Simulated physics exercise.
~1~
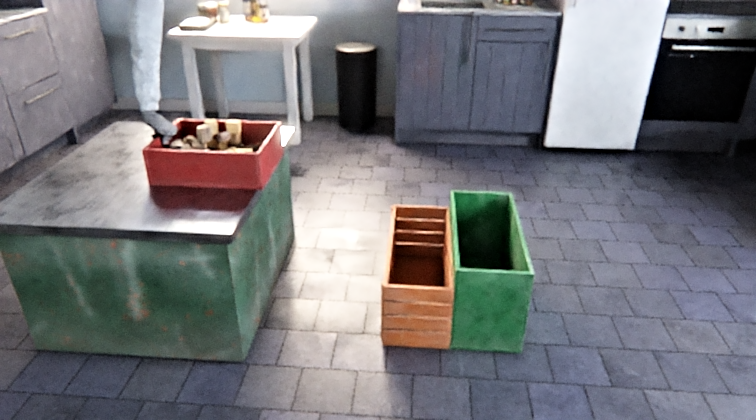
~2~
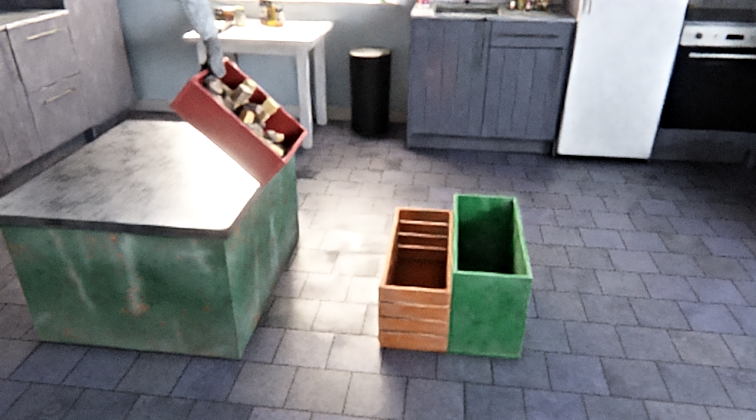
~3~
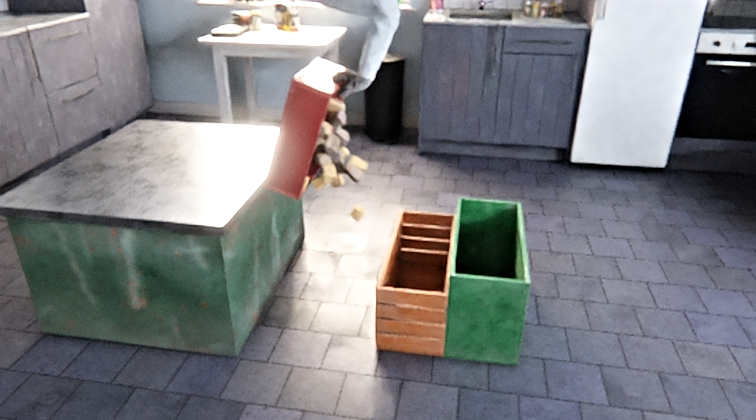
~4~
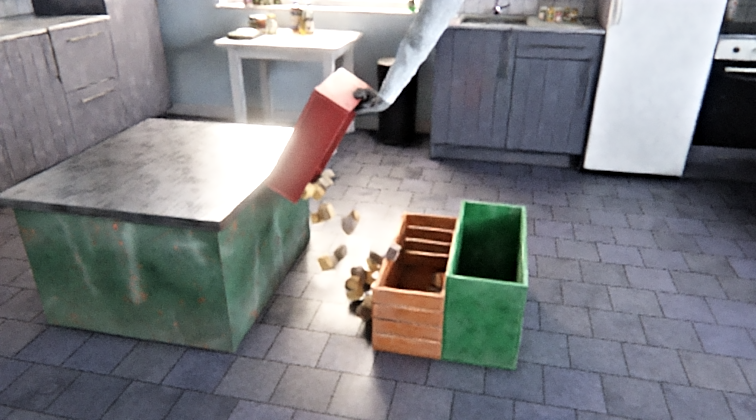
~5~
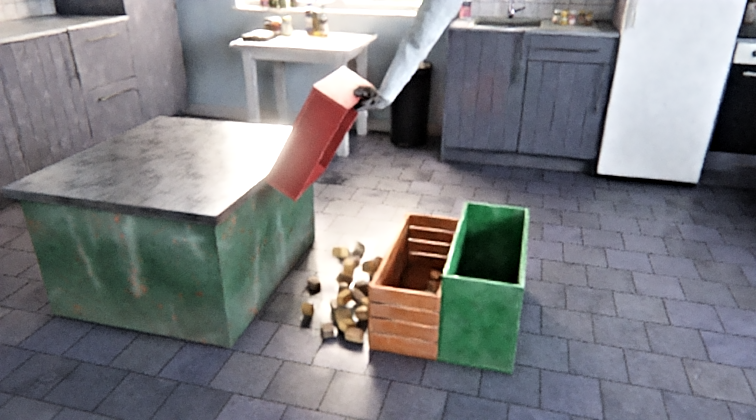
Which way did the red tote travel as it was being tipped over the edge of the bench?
The red tote moved to the right as it was tipped, toward the side where the orange crate and green box stood.
